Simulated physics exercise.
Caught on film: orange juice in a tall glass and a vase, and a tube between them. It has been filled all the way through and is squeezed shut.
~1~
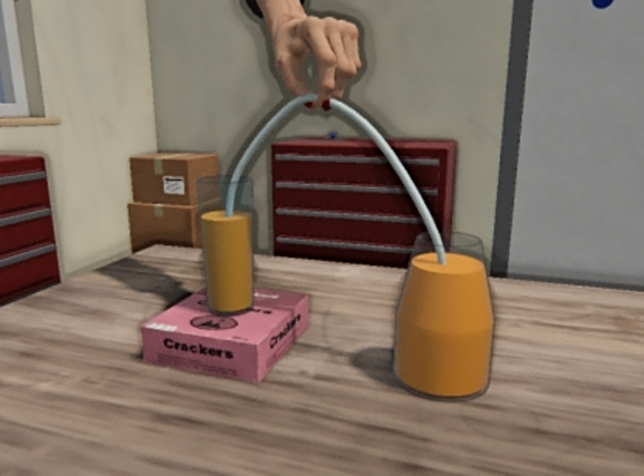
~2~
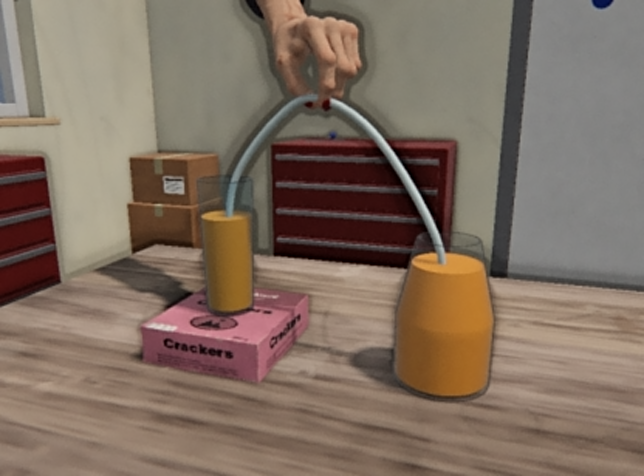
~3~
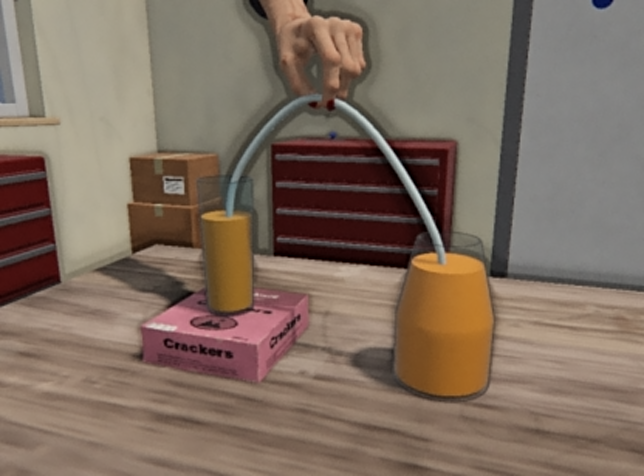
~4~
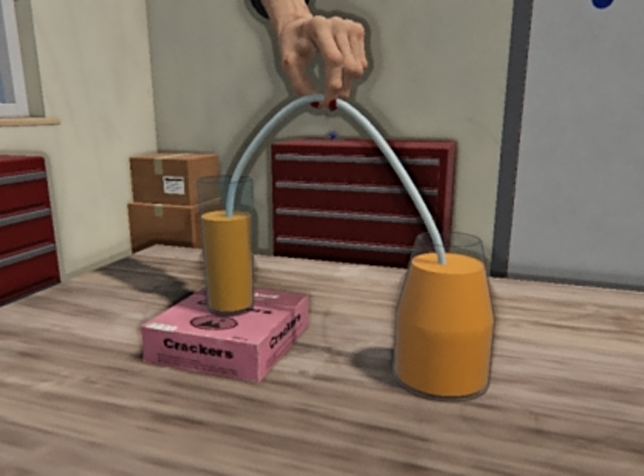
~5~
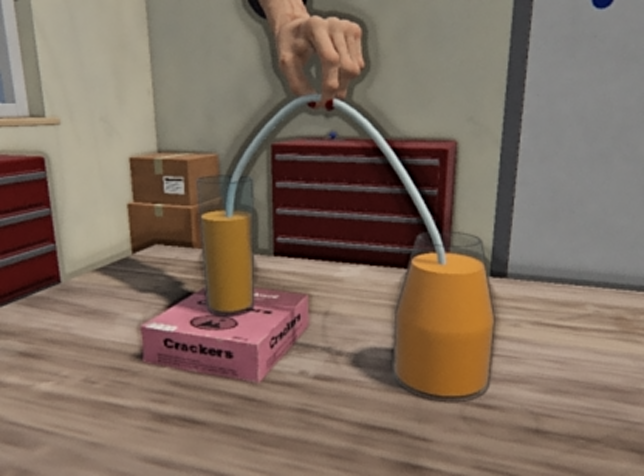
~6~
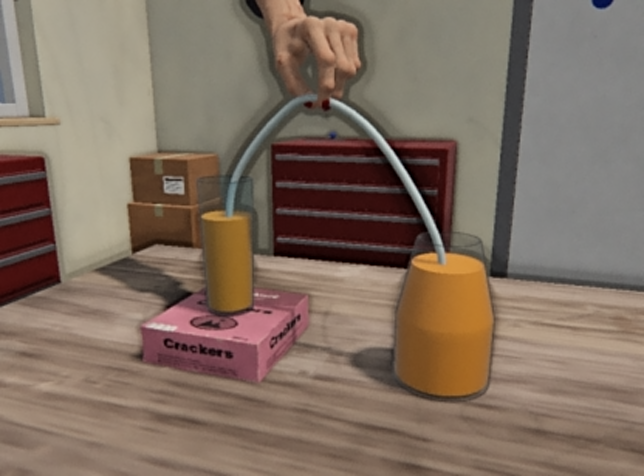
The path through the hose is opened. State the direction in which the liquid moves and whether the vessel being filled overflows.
Answer. Orange juice goes: Towards the right; receiving: Does not overflow.
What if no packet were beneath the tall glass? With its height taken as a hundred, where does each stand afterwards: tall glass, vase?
In the order asked, around 75 and 80 per cent.
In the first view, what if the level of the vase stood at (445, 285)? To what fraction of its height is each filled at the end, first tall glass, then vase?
45 % then 80 %, roughly.
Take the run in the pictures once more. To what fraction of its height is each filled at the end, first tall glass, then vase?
60 per cent first, then 90 per cent, roughly.
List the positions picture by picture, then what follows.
The first picture shows nothing flows; tall glass (228, 242) about two thirds full, up on the packet; vase (445, 307) about three quarters full, on the top itself.
The second picture shows fingers on the hose; tall glass about two thirds full, surface at (227, 216); vase about three quarters full, surface at (447, 264).
The third picture shows still shut; tall glass (228, 242) about two thirds full; vase (445, 307) about three quarters full.
In the fourth picture, the hose is pinched; tall glass about two thirds full, surface at (227, 216); vase about three quarters full, surface at (447, 264).
The fifth picture shows nothing flows; tall glass (228, 242) about two thirds full, up on the packet; vase (445, 307) about three quarters full, on the top itself.
The sixth picture shows fingers on the hose; tall glass about two thirds full, surface at (227, 216); vase about three quarters full, surface at (447, 264).
Next, the tall glass is about two thirds full; the vase is nearly full.
Finally, the tall glass is about half full; the vase is nearly full; the two surfaces are level.
